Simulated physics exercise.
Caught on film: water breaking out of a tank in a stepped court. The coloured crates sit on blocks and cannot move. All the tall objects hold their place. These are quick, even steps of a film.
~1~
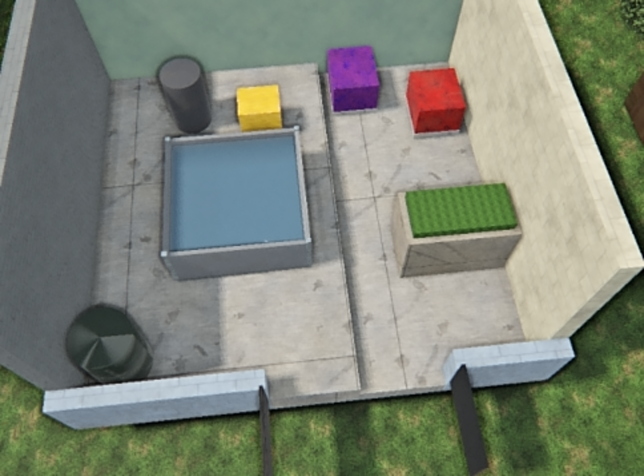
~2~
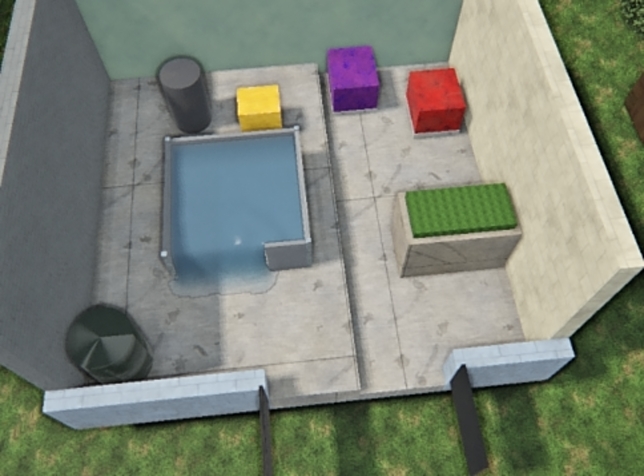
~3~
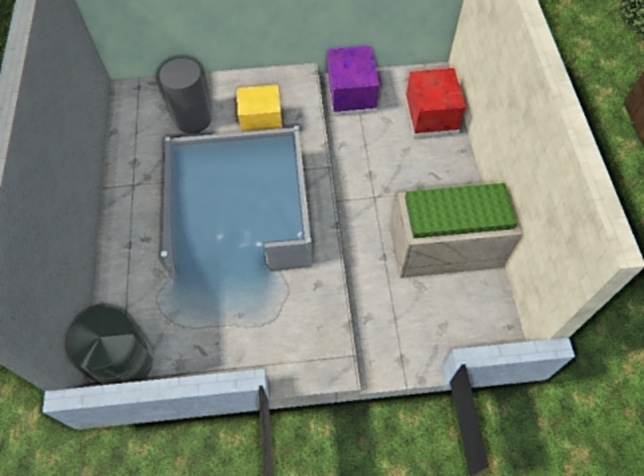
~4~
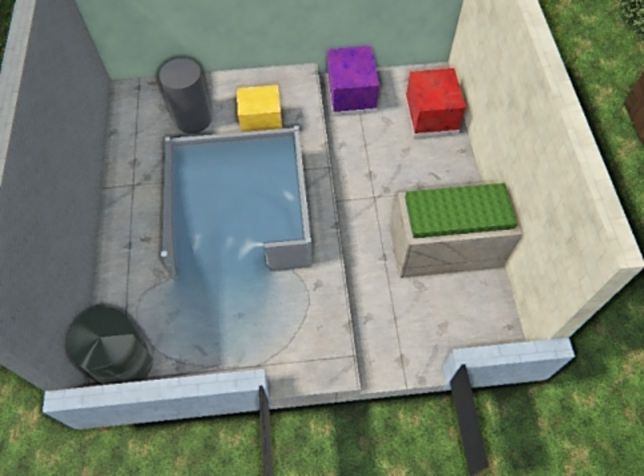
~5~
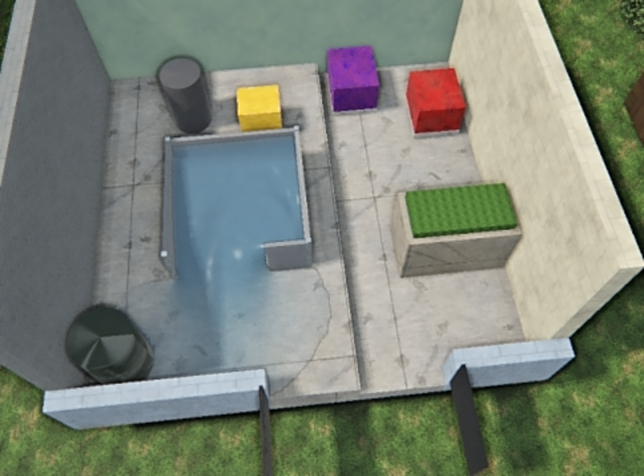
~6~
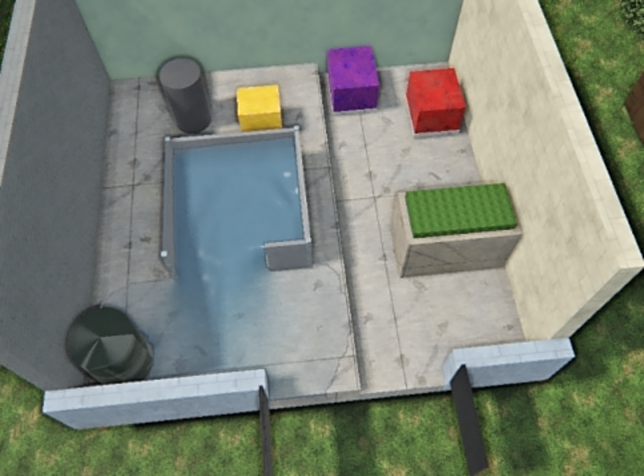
A large square tank of blue water stands left of centre in a walled, stepped court on grass, seen from high above by a still camera. A dark grey cylinder and yellow block sit behind it, a dark green rounded object at lower left, and purple and red blocks and a green-topped planter at right. Water pours through a gap in the tank's front wall, spreading forward and sideways across the pale paving.
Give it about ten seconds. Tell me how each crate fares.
In the end: The red crate keeps dry; the yellow crate is soaked; the purple crate is soaked.
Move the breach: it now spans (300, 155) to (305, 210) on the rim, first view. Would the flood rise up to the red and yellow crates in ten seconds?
The red one takes water; the yellow one escapes it.
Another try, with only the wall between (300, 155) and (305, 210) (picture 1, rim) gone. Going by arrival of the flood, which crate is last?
That is the one in yellow.
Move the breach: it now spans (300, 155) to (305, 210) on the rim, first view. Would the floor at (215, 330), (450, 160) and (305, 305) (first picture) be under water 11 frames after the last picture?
In that order: Free of water, awash, free of water.
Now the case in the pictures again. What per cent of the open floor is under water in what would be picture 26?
Some 55 per cent.
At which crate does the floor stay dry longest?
The purple crate.
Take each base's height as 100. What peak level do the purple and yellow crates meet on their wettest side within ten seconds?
Near 240 and 180 in a hundred.
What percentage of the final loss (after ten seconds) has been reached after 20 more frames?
Some 45 per cent.
A moment on, water covers 20 % of the floor; the red crate not reached, the yellow crate not reached, the purple crate not reached.
Next, water covers 25 % of the floor; the red crate not reached, the yellow crate not reached, the purple crate not reached.
Then, water covers 55 % of the floor; the red crate not reached, the yellow crate not reached, the purple crate not reached.
Later, water covers 70 % of the floor; the red crate water round its plinth, the yellow crate water round its plinth, the purple crate water round its plinth.
In the end, water covers 90 % of the floor; the red crate stayed above the water, the yellow crate was topped, the purple crate was topped.
